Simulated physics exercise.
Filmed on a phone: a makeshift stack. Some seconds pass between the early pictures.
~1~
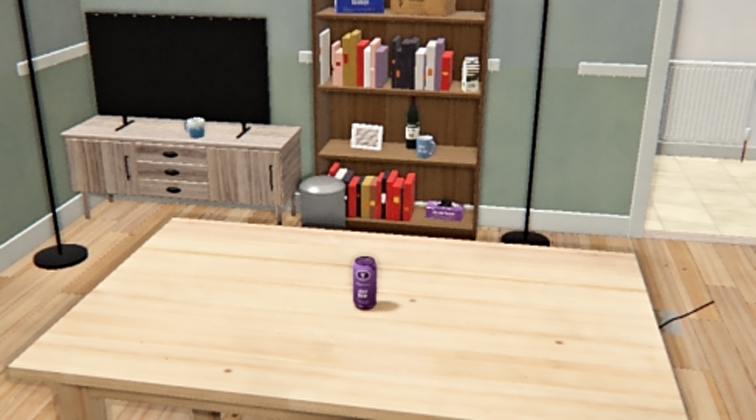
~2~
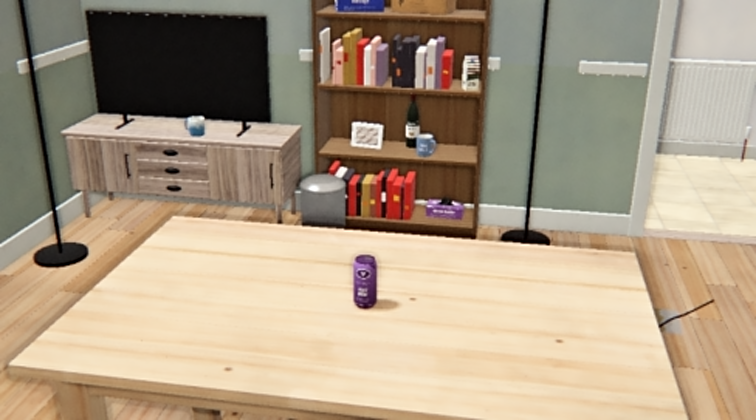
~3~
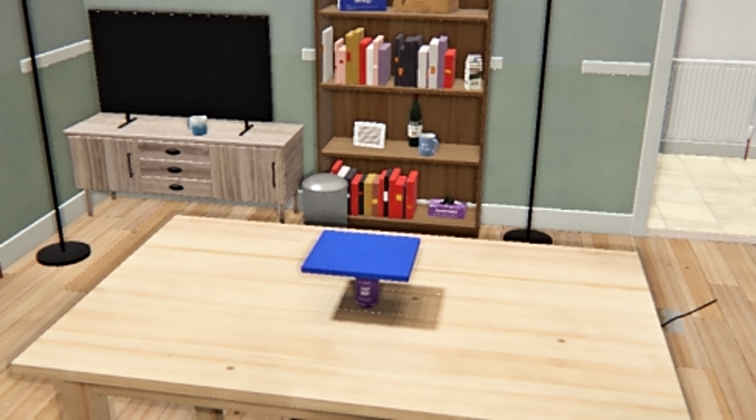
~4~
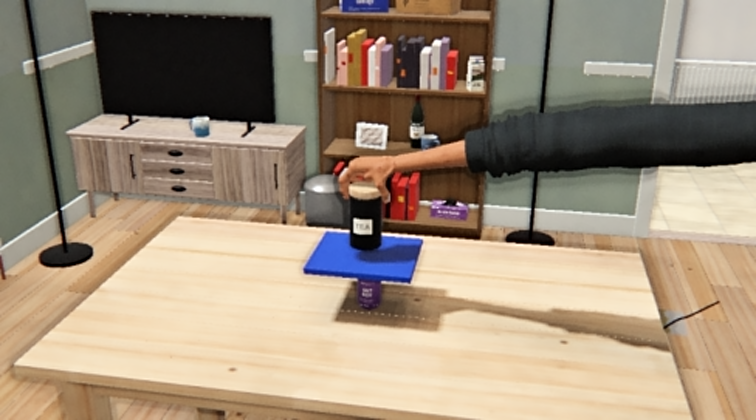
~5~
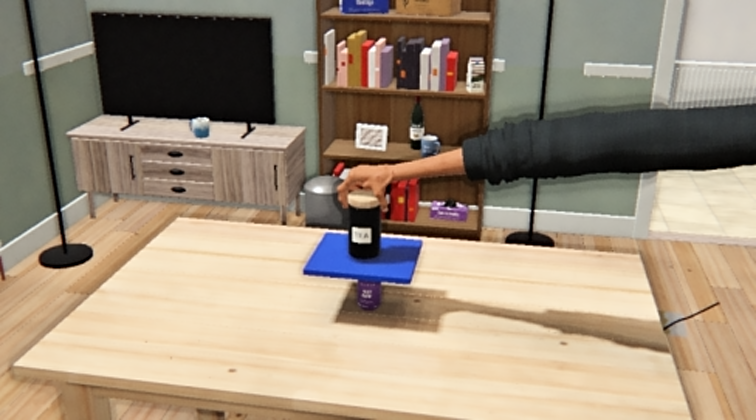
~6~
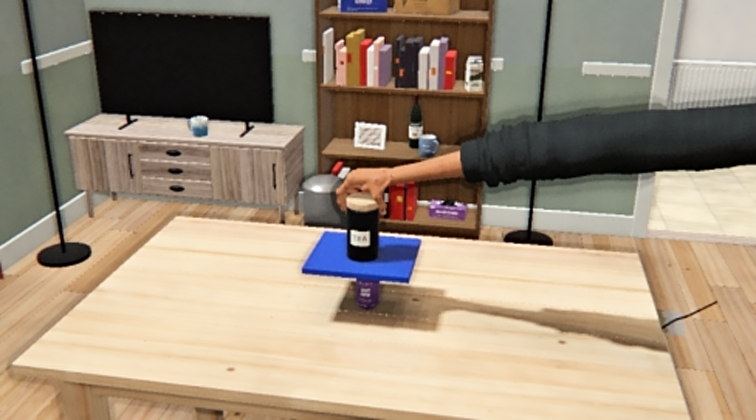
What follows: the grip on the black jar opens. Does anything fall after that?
Outcome: The stack stays up.
Then, 0.20 s later than the last frame, all is still.
Then, 0.50 s later than the last frame, black jar resting near (363, 228).
When it is over, all 3 as before. End places, in pixels of the last picture, black jar near (363, 228). The stack keeps its balance.
